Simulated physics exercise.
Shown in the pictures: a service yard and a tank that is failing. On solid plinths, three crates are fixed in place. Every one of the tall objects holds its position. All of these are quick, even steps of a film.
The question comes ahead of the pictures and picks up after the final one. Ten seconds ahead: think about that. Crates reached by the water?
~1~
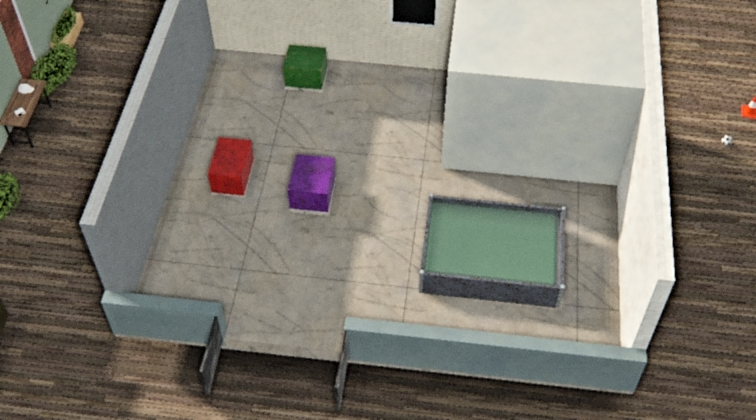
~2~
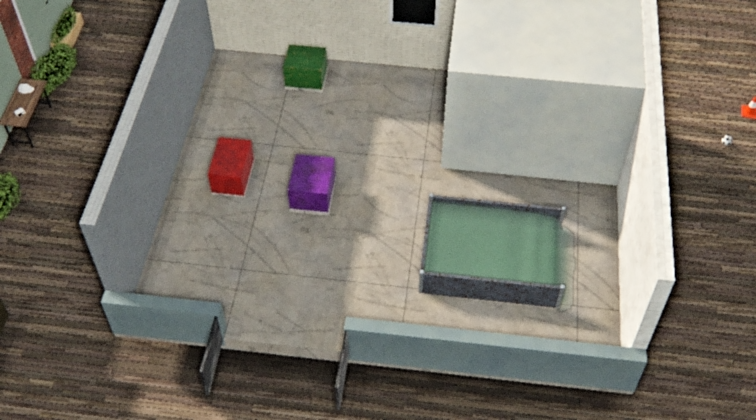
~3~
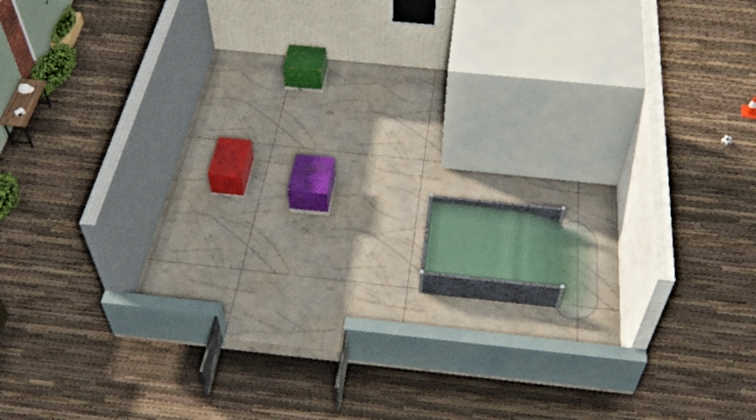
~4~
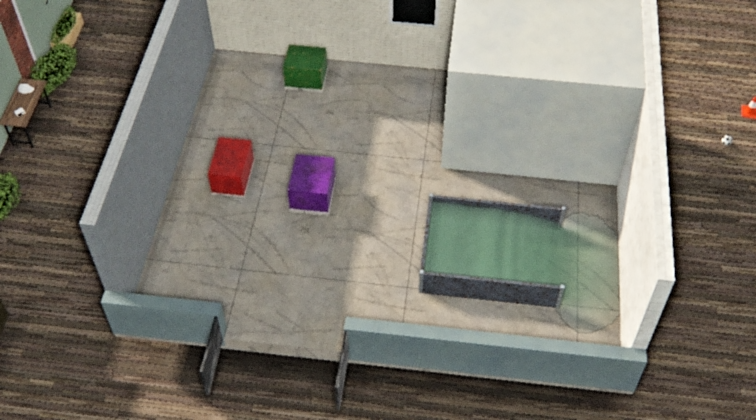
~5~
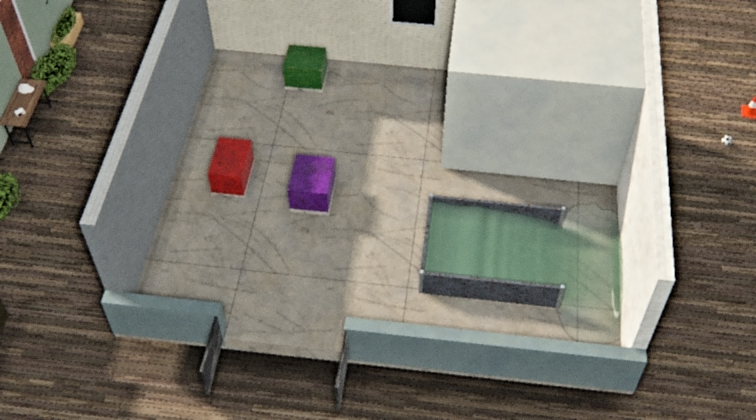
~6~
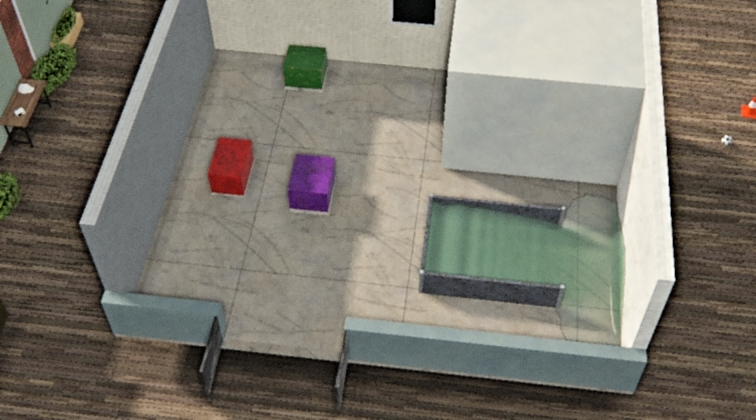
At the end, the green crate is left alone by the water, the purple crate is lapped by the water, the red crate is lapped by the water.
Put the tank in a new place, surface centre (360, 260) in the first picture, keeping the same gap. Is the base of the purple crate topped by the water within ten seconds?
I'd say purple is overrun.
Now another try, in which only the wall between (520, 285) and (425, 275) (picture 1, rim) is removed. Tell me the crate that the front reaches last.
That would be the one in green.
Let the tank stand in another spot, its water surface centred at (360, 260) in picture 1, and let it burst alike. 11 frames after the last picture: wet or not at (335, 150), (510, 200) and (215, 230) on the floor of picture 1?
The first spot is not reached, the second inundated, and the third not reached.
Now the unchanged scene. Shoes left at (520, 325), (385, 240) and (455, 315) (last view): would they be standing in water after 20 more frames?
As listed: Covered, clear, awash.
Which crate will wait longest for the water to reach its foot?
The crate marked green comes last.
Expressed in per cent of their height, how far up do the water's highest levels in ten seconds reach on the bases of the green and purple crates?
Roughly 70 per cent for the first, 190 per cent for the second.
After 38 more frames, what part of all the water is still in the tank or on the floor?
About 98 per cent.
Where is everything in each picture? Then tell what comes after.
In the first picture, still water in the water tank at (494, 243).
In the second picture, the front is at (564, 307), out from the gap at (558, 261).
In the third picture, water pours out at (558, 262) and has run to (577, 314).
In the fourth picture, the front is at (605, 320), out from the gap at (557, 262).
In the fifth picture, water pours out at (557, 263) and has run to (619, 334).
In the sixth picture, water pours out at (557, 263) and has run to a hidden place.
A moment on, water covers 10 % of the floor; the green crate not reached, the purple crate not reached, the red crate not reached.
Next, water covers 15 % of the floor; the green crate not reached, the purple crate not reached, the red crate not reached.
Then, water covers 35 % of the floor; the green crate not reached, the purple crate not reached, the red crate not reached.
Later, water covers 65 % of the floor; the green crate not reached, the purple crate water round its plinth, the red crate water round its plinth.
In the end, water covers 85 % of the floor; the green crate stayed above the water, the purple crate was topped, the red crate was topped.
